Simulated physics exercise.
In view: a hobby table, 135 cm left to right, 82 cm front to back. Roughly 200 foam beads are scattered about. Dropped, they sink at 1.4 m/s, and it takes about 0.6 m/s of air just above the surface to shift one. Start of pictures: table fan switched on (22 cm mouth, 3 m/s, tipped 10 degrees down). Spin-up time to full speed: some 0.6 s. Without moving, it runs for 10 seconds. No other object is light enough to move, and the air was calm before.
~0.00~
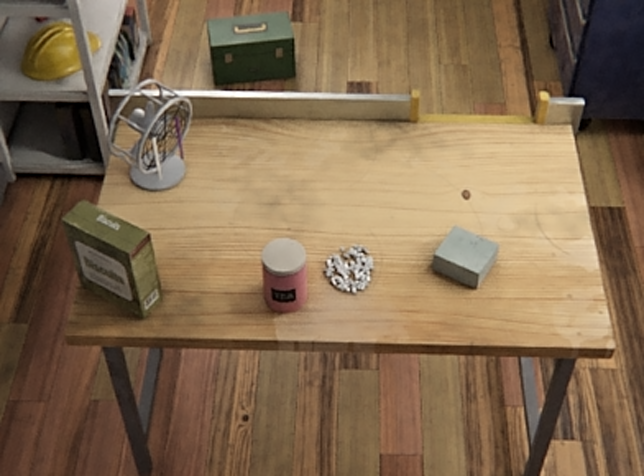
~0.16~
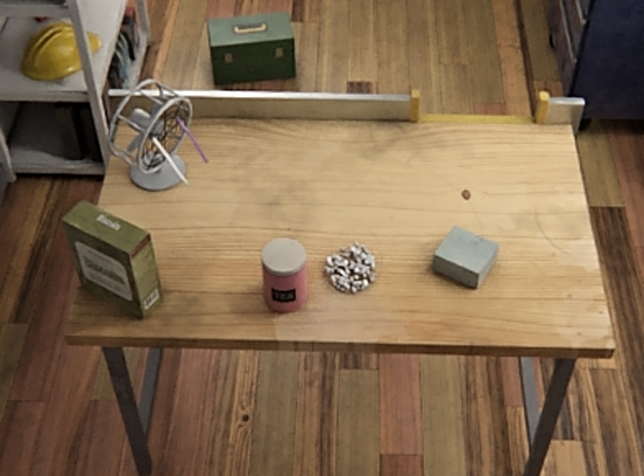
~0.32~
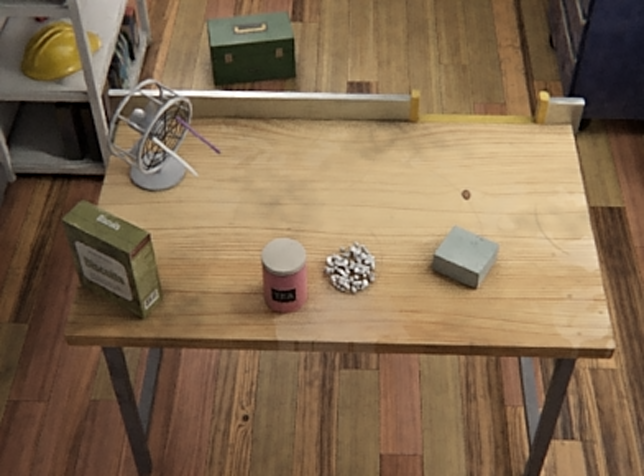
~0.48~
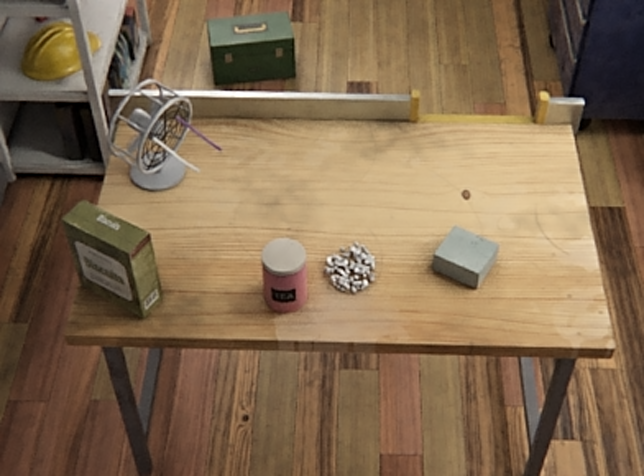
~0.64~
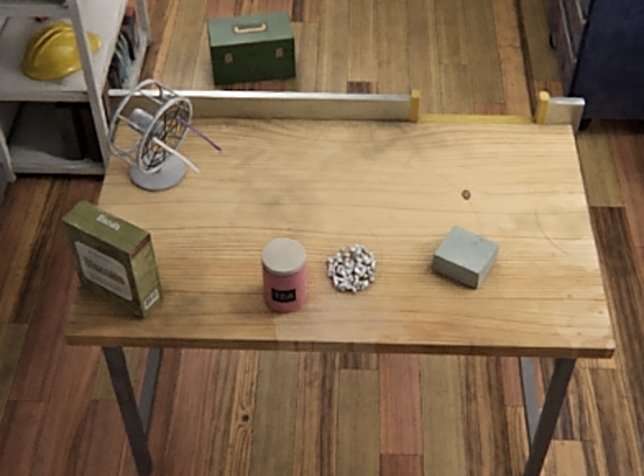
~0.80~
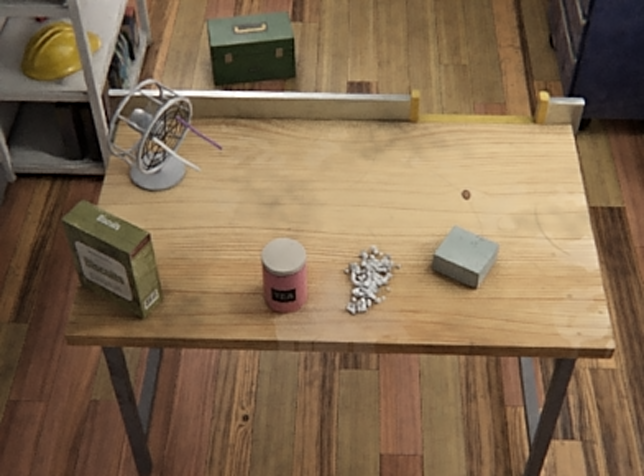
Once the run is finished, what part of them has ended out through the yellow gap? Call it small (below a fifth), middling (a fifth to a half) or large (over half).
Small.
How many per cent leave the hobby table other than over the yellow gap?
I would put it at around 100 per cent.
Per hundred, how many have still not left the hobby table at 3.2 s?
Near 0 percent remain.
After 2.0 s, 0 % are out through the yellow gap; 98 % have settled or left.
After 3.2 s, 0 % are out through the yellow gap; 100 % have settled or left.
After 5.5 s, 0 % are out through the yellow gap; 100 % have settled or left.
After 10.0 s, at the end, 0 % are out through the yellow gap.
